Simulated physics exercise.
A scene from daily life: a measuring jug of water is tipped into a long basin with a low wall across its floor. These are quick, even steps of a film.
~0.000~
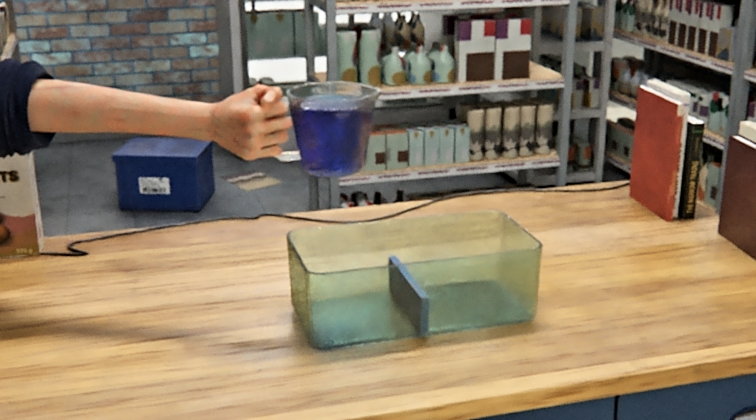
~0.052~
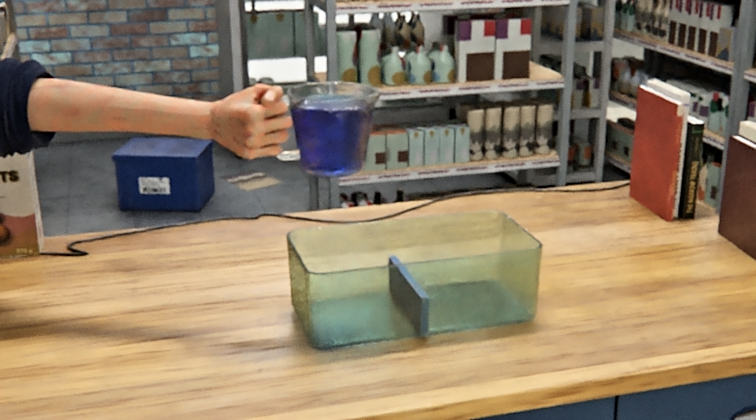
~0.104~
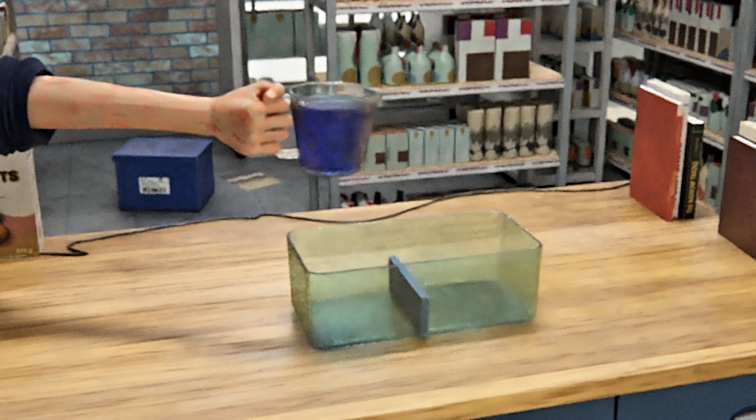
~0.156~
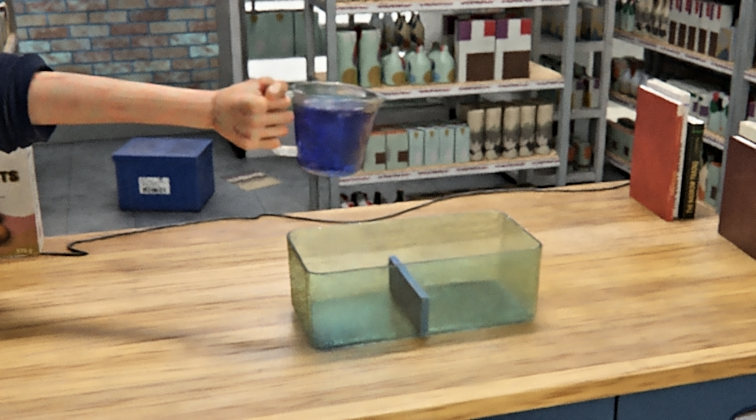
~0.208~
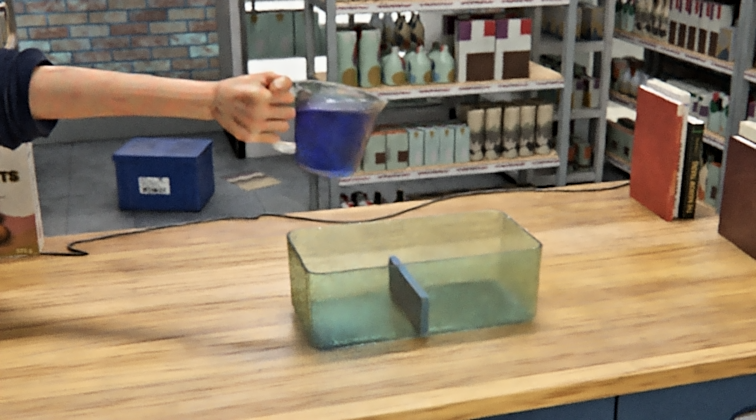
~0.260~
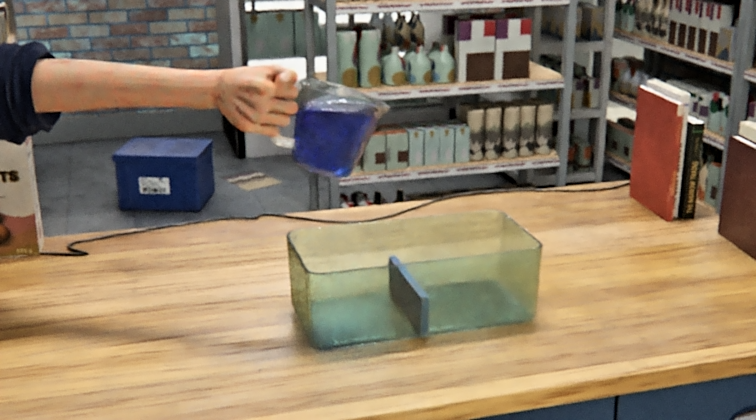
In a shop with stocked shelves, a hand holds a clear jug of blue liquid above a divided, greenish see-through basin on a wooden counter. The jug stays nearly level at first, then tilts slightly to the right.
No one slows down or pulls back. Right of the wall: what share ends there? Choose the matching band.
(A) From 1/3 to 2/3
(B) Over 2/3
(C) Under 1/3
Over 2/3 (B).
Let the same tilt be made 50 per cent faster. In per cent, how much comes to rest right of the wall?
I'd say close to 70 %.
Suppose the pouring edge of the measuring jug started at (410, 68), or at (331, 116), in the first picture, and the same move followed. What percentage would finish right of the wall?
Close to 95 in a hundred, then close to 5 in a hundred.
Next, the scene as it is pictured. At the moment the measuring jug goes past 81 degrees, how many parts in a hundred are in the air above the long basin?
Share: Approx. 30 %.
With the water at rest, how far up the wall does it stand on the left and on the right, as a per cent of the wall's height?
Left 10 %, right 30 %.
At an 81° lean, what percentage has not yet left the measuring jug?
Some 55 in a hundred has yet to spill out.
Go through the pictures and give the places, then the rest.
Tilt 0°; pouring edge (381, 90); surface from (292, 106) to (371, 100); the long basin's rim runs from (296, 253) to (522, 229); the wall's top is at (408, 276), in the first frame.
Tilt 1°; pouring edge (381, 90); surface from (292, 105) to (371, 100), in the second frame.
Tilt 3°; pouring edge (383, 92); surface from (293, 104) to (372, 101), in the third frame.
Tilt 7°; pouring edge (385, 96); surface from (296, 104) to (374, 102), in the fourth frame.
Tilt 12°; pouring edge (387, 100); surface from (298, 105) to (377, 102), in the fifth frame.
Tilt 18°; pouring edge (390, 106); surface from (299, 107) to (383, 104), in the sixth frame.
A moment on, the measuring jug is tipped on its side and 57 per cent is still to pour, 0 is left of the wall and 13 right of it.
Next, the measuring jug is tipped right over and 6 per cent is still to pour, 5 is left of the wall and 75 right of it.
Then the measuring jug is tipped right over and 0 per cent is still to pour, 17 is left of the wall and 81 right of it.
Later the measuring jug is tipped right over and 0 per cent is still to pour, 17 is left of the wall and 81 right of it.
At rest 17 per cent lies left of the wall, 81 right of it and 2 outside.
